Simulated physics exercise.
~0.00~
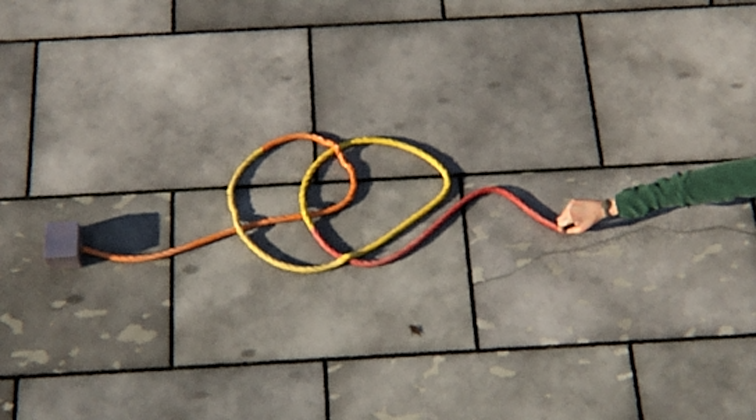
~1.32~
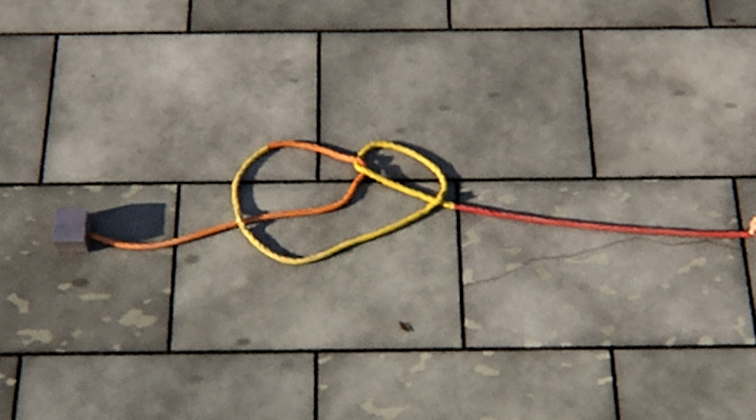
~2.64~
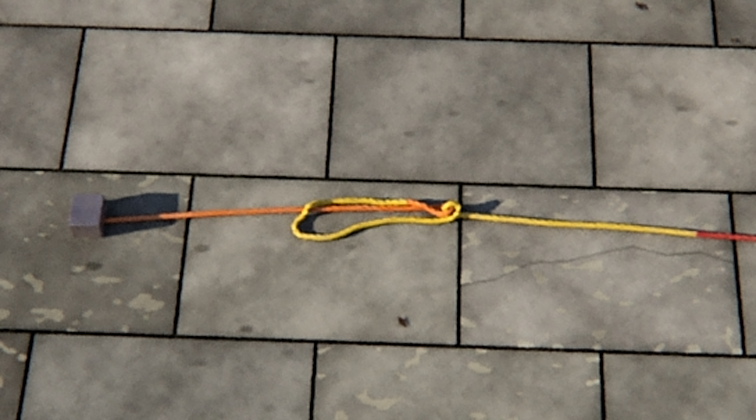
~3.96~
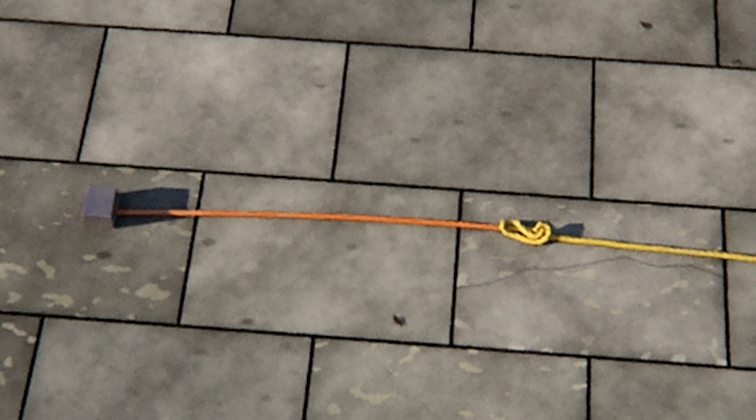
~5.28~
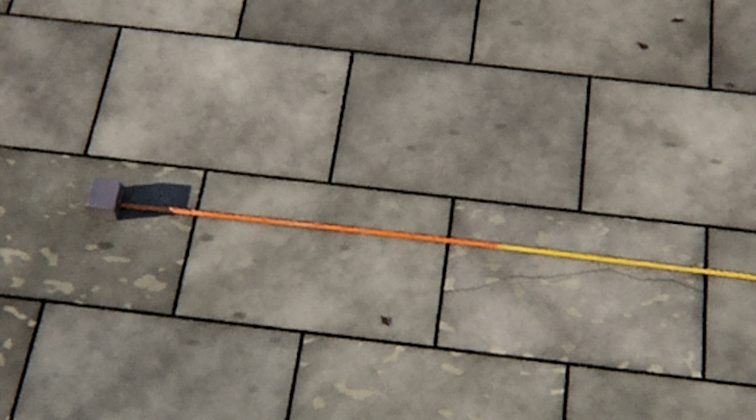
A hand pulls the looped rope right until its loops tighten, vanish and run straight.
